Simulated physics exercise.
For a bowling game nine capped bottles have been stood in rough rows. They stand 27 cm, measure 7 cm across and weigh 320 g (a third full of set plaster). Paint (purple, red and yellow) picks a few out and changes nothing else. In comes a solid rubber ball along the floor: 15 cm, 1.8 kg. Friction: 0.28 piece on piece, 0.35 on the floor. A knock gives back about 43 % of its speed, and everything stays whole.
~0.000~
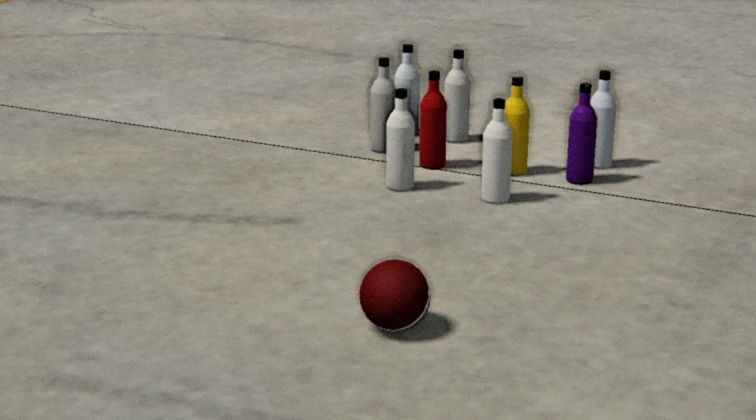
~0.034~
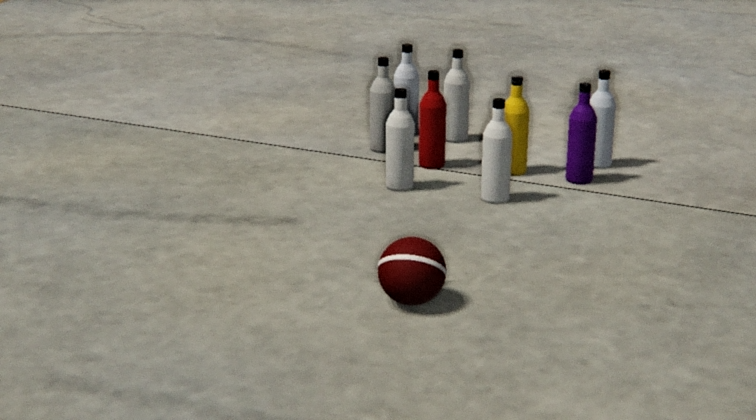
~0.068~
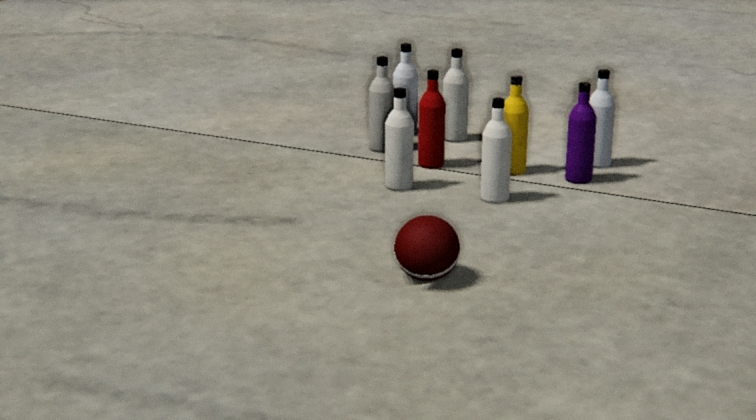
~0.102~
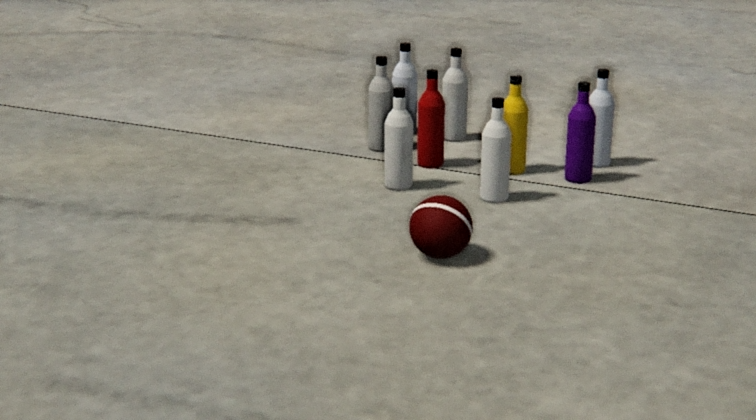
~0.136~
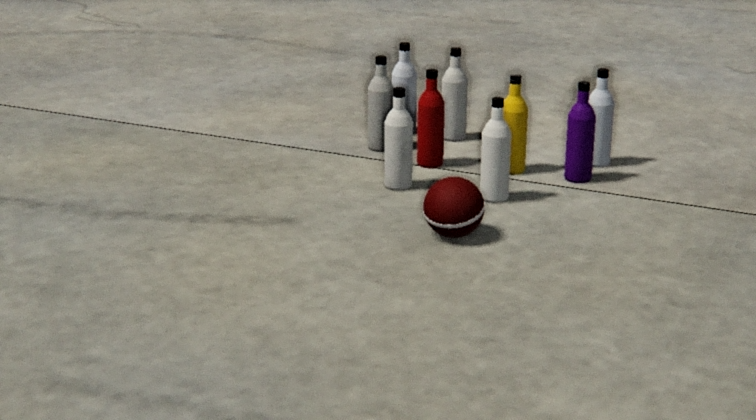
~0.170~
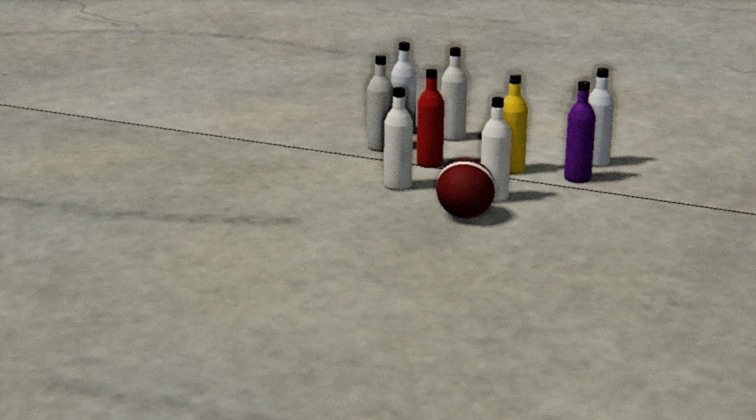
A dark red ball with a white stripe rolls over a grey, stained floor crossed by a thin dark line, seen from above and in front. Beyond it stand nine black-capped bottles in rough rows, mostly white and grey, with a red one left of centre, a yellow one right of it and a purple one farther right. The ball rolls away and slightly rightward, nearing the front white bottles, while the bottles stay still and the camera shifts barely.
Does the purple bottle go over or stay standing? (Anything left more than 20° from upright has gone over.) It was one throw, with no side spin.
It stays standing.
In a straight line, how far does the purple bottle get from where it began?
Some 0 cm.
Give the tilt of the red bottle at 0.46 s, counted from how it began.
About 0°.
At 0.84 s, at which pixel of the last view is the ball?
At about (518, 22).
After 0.46 s, ball still moving; 4 of the 9 bottles over; purple bottle unmoved; yellow bottle lying flat.
In the end (1.3 s), ball rolling away; 4 of the 9 bottles over; purple bottle unmoved; yellow bottle lying flat; red bottle unmoved. From the last view, middles, purple bottle near (581, 131), yellow bottle near (702, 57).
